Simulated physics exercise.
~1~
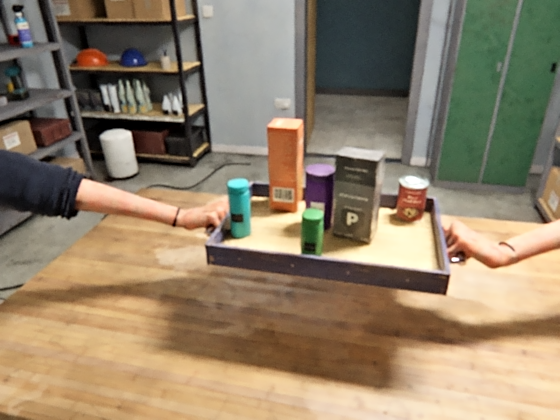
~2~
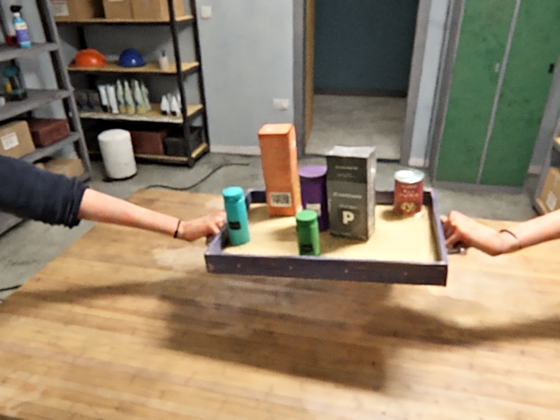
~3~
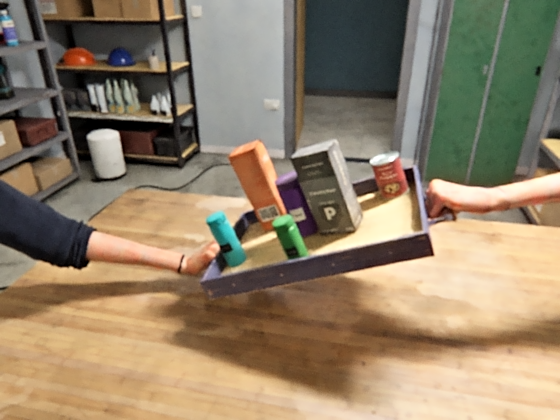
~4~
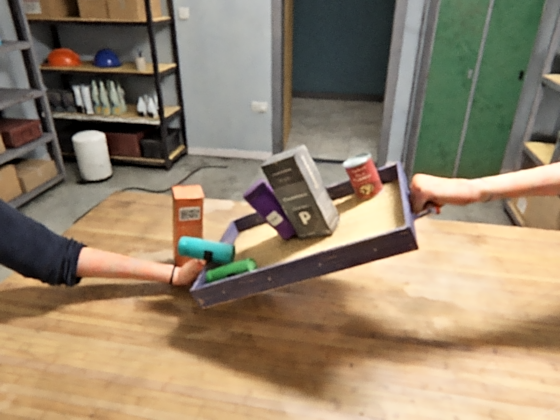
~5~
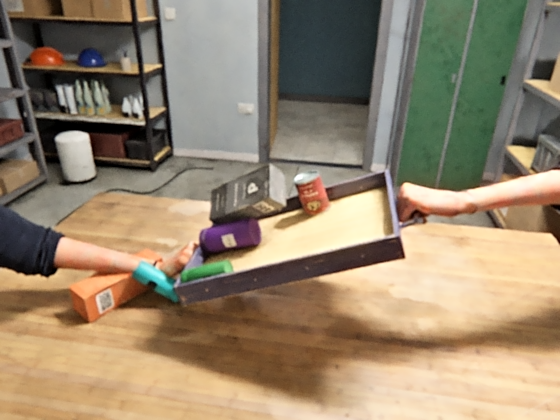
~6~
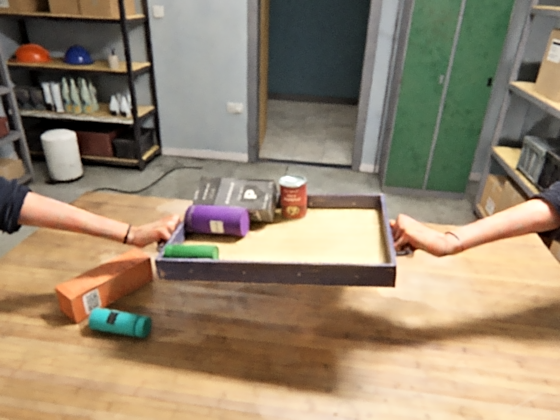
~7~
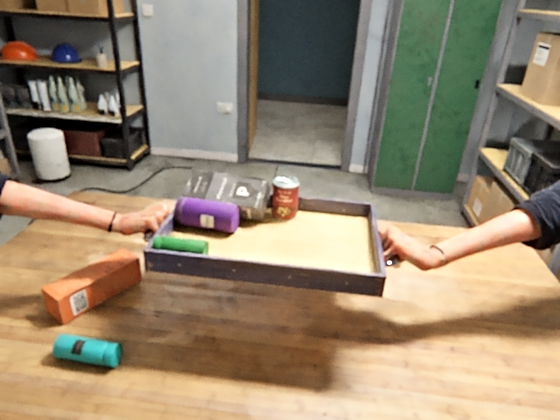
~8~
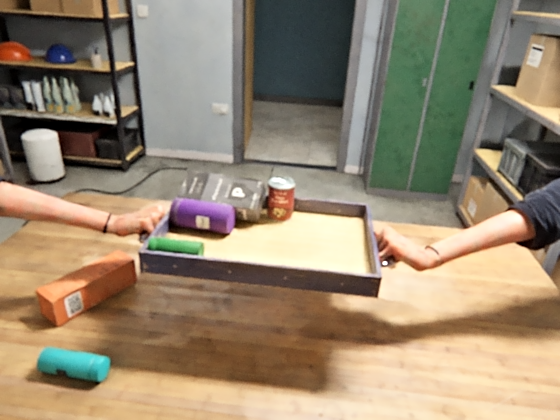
At first, two hands hold a shallow tray level above a wooden table, with a turquoise shaker, an orange carton, a purple jar, a green shaker, a grey carton and a red tin standing on it. The tray's left edge dips, and the items begin to lean left. As the tilt steepens, the orange carton and turquoise shaker go over the left edge, while the green shaker topples. The purple jar and grey carton then fall over, and the tin slides left. The hands bring the tray back to level. At the end, the tin stands upright beside the three toppled items, while the orange carton and turquoise shaker lie on the table.
